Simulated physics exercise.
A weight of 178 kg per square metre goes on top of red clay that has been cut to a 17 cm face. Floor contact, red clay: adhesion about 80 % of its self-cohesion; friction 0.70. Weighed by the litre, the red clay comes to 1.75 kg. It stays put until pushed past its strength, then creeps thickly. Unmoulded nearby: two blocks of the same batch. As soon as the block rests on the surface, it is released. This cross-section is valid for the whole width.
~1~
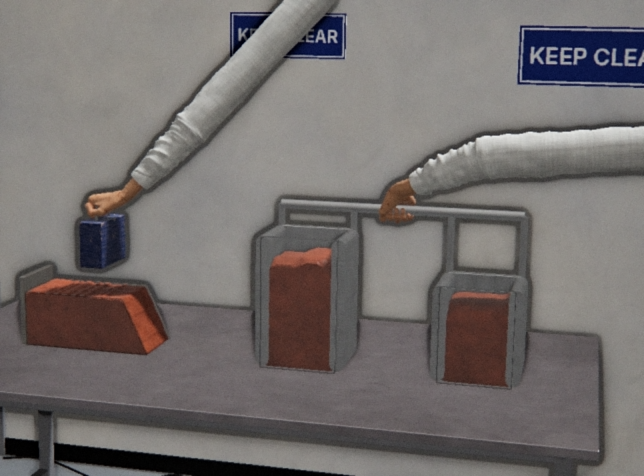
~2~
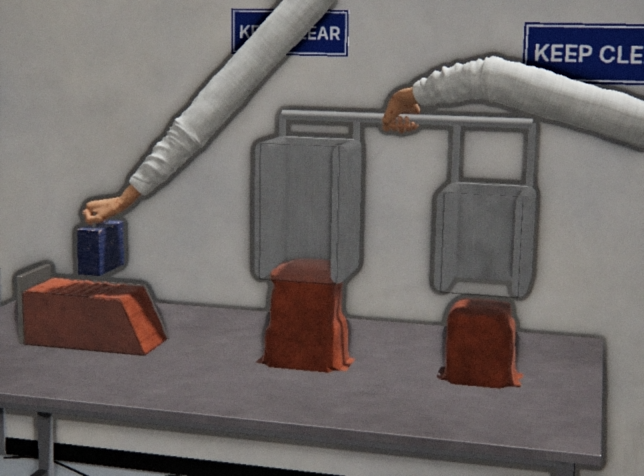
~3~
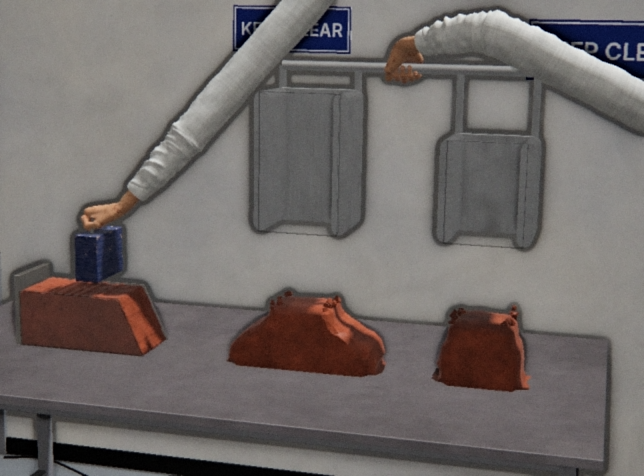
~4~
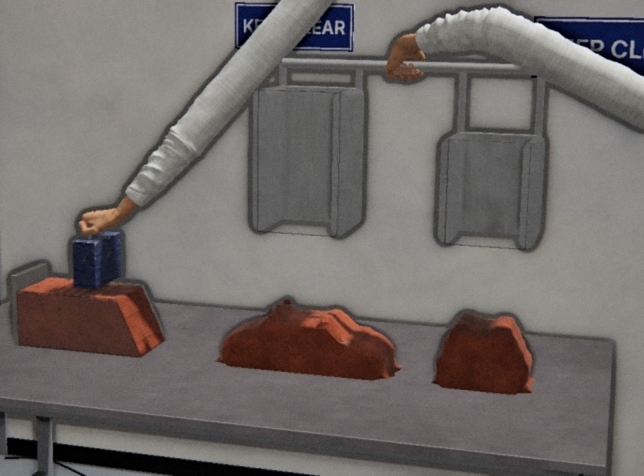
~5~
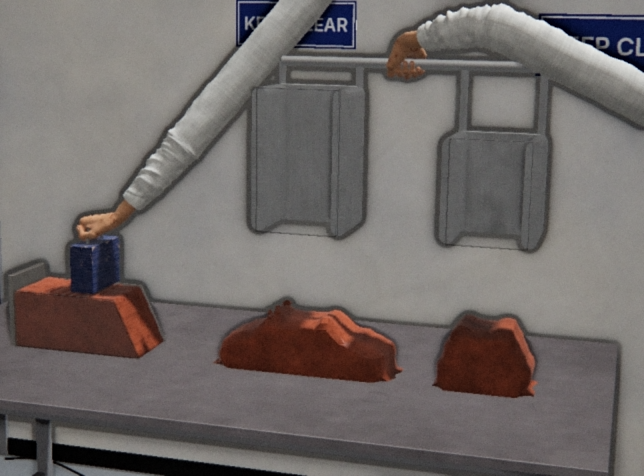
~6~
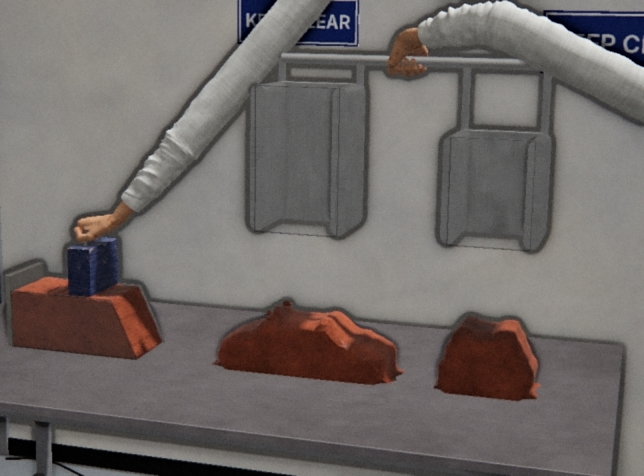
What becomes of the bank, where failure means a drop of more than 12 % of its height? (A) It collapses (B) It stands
Option A: It collapses.
Then, 0.14 s after the last picture, the block is down by 4 % of the bank's height and stands upright.
Then, 0.31 s after the last picture, the block is down by 8 % of the bank's height and leans 2 degrees.
Then, 0.48 s after the last picture, the block is down by 12 % of the bank's height and leans 4 degrees.
Then, 0.65 s after the last picture, the block is down by 16 % of the bank's height and leans 6 degrees.
Then, 1.63 s after the last picture, at the end, the block is down by 22 % of the bank's height and leans 11 degrees.
